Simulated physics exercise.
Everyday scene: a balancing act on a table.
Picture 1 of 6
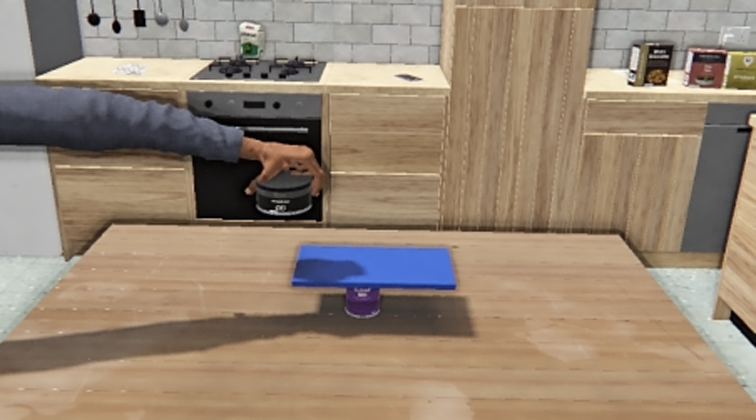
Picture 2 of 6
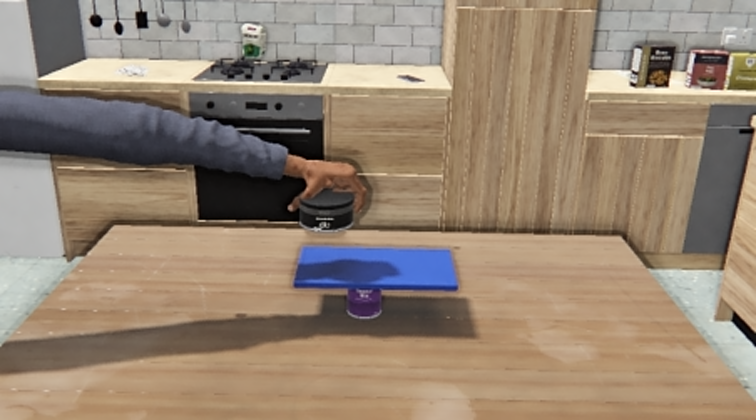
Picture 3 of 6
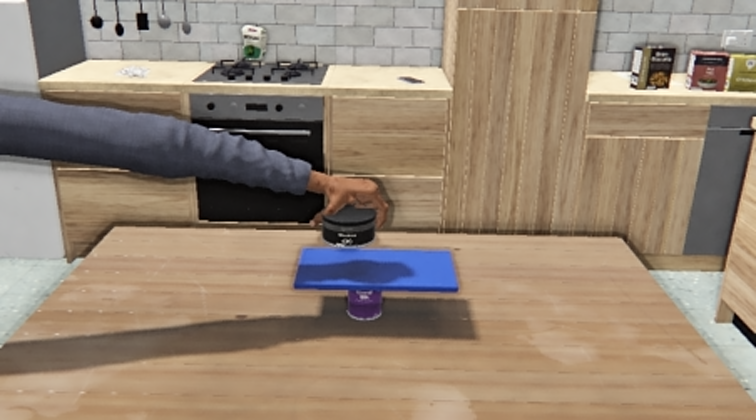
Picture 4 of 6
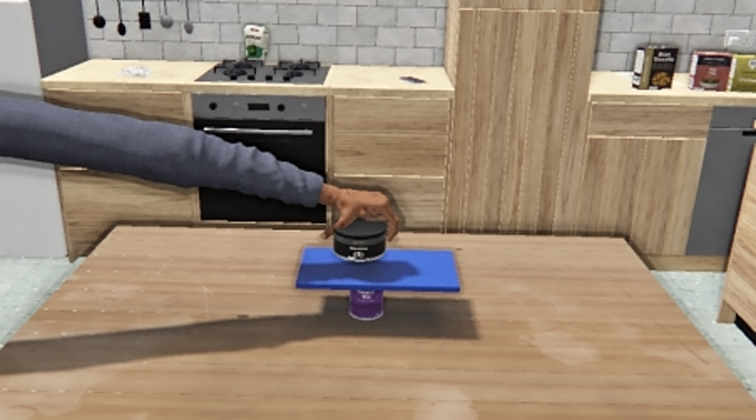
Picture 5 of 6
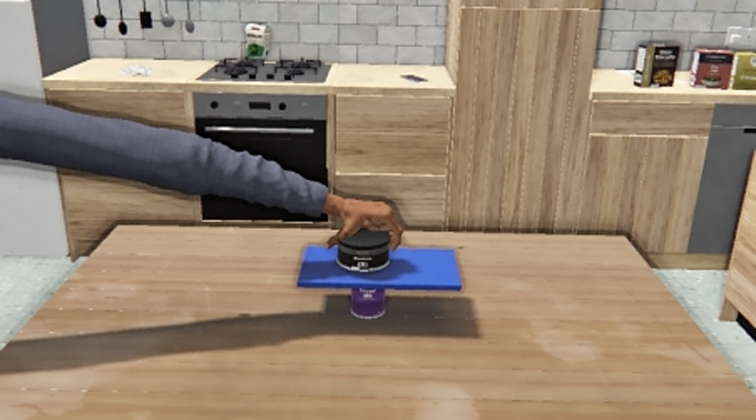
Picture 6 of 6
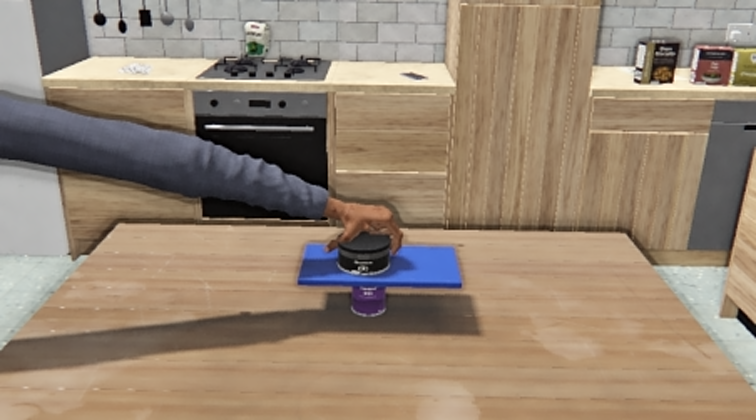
A hand reached in from the left, carrying a black tub across and down over a wooden table, then set it on a blue lid resting on a small purple container, still holding on.
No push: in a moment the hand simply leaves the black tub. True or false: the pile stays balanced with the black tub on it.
True.
Then, 0.30 s after the last picture, nothing has stirred.
Then, 0.70 s after the last picture, black tub resting near (364, 252).
At rest, all 3 in place. Seen from the same camera at the end, black tub near (364, 252). The stack keeps its balance.
